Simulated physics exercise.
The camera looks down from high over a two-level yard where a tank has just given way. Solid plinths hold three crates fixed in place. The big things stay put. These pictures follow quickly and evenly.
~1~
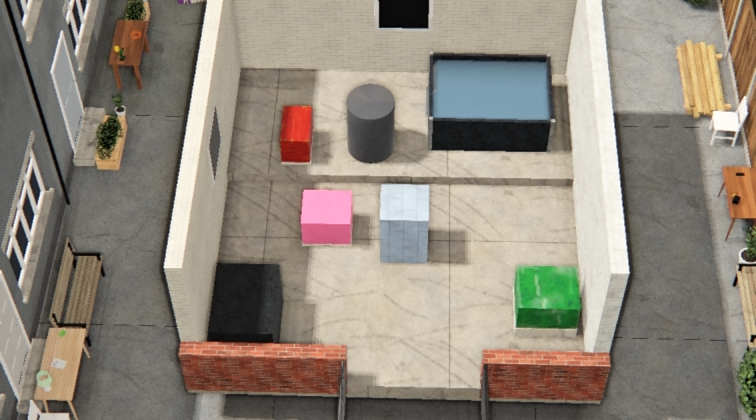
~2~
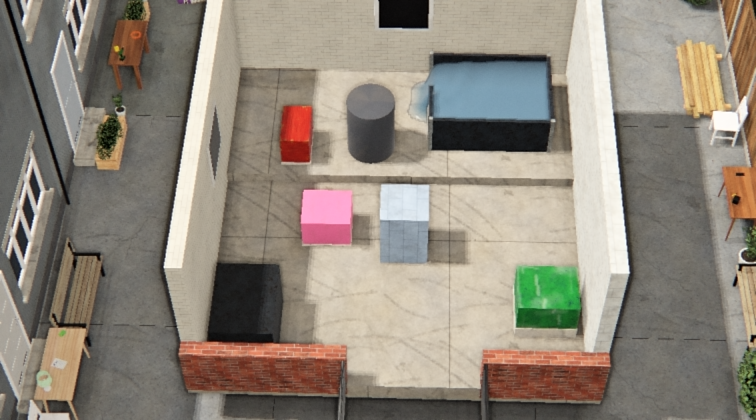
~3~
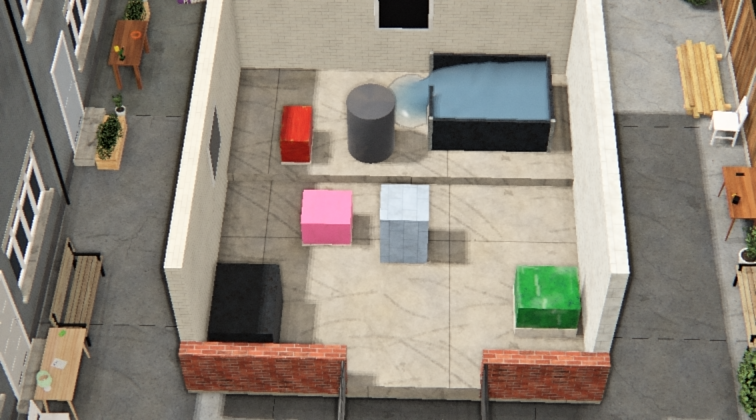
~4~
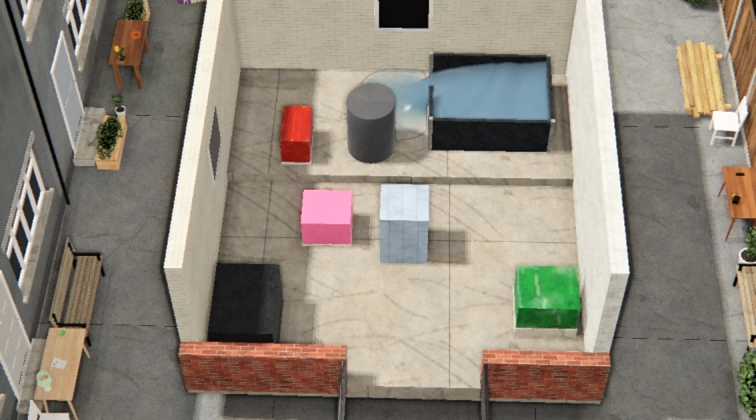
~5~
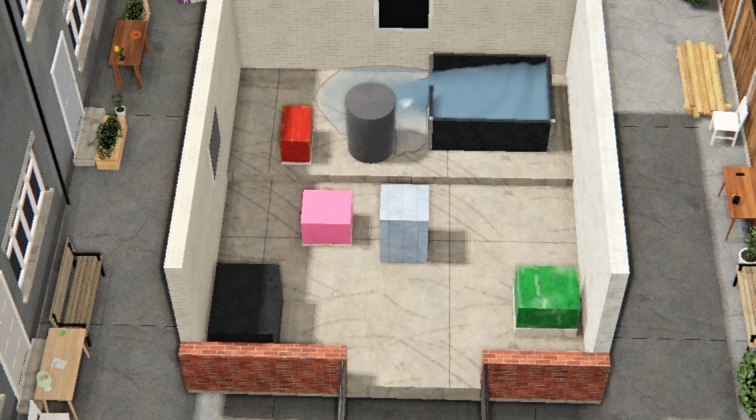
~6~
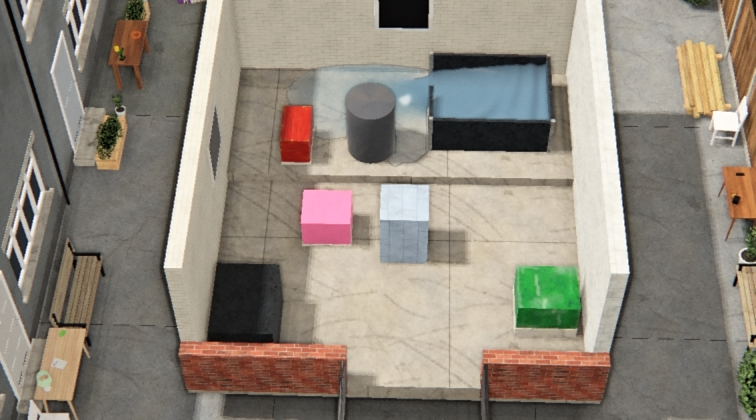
The video shows a walled two-level yard with coloured blocks and a dark grey cylinder, where water pours leftward from an open tank at upper right, reaches the cylinder, then spreads around it toward the red block.
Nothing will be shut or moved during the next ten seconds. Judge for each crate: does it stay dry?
Outcome: The pink crate sits too low; the green crate sits high enough; the red crate sits too low.
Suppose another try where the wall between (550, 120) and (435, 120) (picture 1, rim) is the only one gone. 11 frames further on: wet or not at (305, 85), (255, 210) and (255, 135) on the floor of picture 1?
First spot unwetted, second unwetted, third unwetted.
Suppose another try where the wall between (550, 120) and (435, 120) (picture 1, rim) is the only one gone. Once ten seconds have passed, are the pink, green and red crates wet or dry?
Here goes: Pink crate - hit; green crate - hit; red crate - left alone.
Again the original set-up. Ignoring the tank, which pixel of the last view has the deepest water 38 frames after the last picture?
That spot is close to (205, 358).
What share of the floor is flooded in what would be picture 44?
My guess is around 65 in a hundred.
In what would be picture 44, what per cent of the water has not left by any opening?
Roughly 98 out of every hundred parts.
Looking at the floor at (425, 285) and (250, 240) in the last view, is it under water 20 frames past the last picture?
Dry, wet.
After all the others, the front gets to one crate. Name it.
Result - the green-painted one.
A moment on, water covers 20 % of the floor; the pink crate not reached, the green crate not reached, the red crate water round its plinth.
Next, water covers 25 % of the floor; the pink crate water round its plinth, the green crate not reached, the red crate water round its plinth.
Then, water covers 45 % of the floor; the pink crate water round its plinth, the green crate not reached, the red crate water round its plinth.
Later, water covers 65 % of the floor; the pink crate water round its plinth, the green crate not reached, the red crate water round its plinth.
In the end, water covers 90 % of the floor; the pink crate was topped, the green crate stayed above the water, the red crate was topped.
